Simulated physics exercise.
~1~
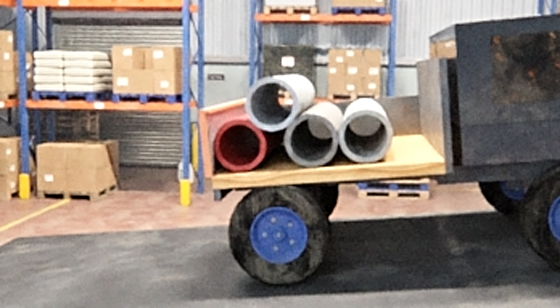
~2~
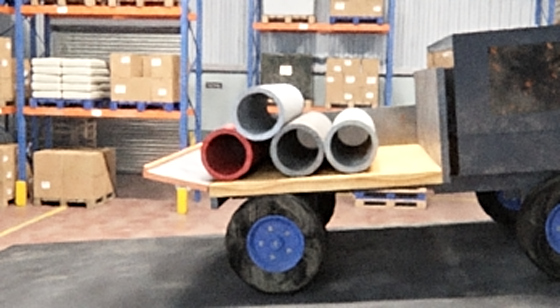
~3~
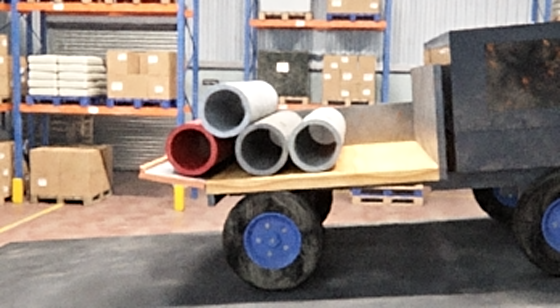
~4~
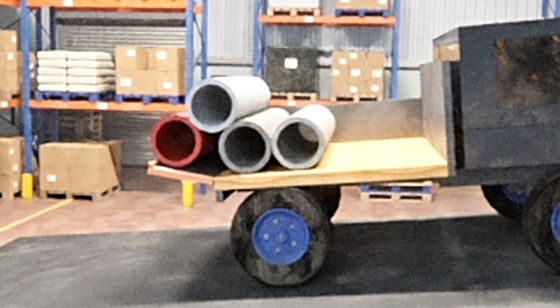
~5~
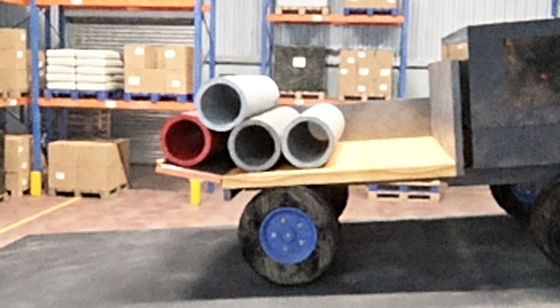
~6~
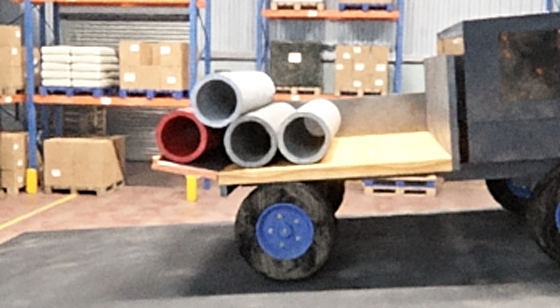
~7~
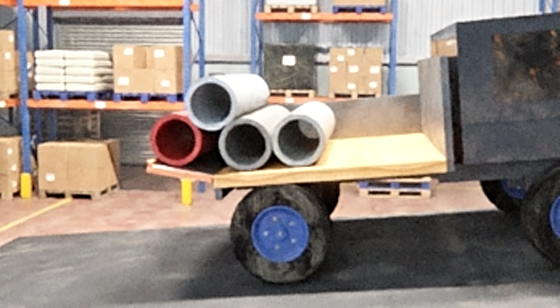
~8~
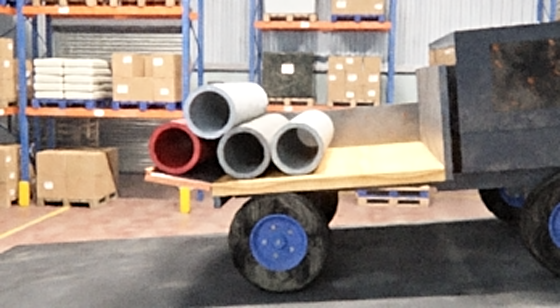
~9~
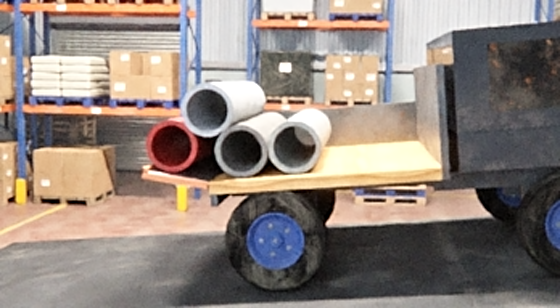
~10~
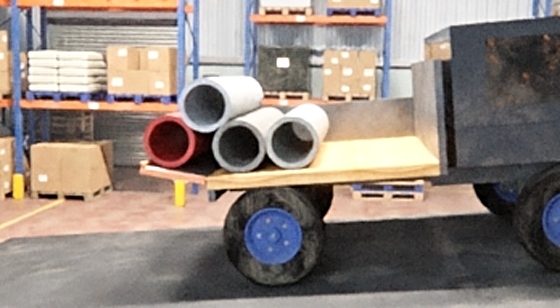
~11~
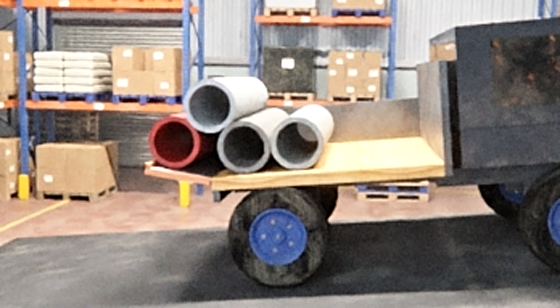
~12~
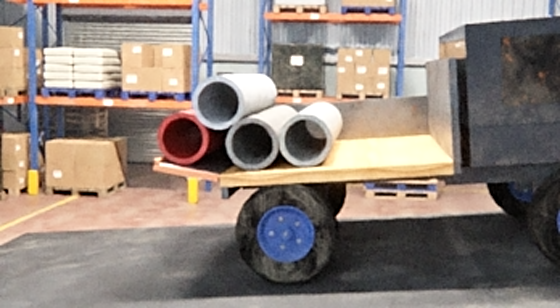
The clip shows a pick-up with its near side removed, carrying one red and three grey hollow pipes in a warehouse. The tailgate swings down at the left, the pipes roll left, and the red one comes to rest on the lowered gate, with none falling out.
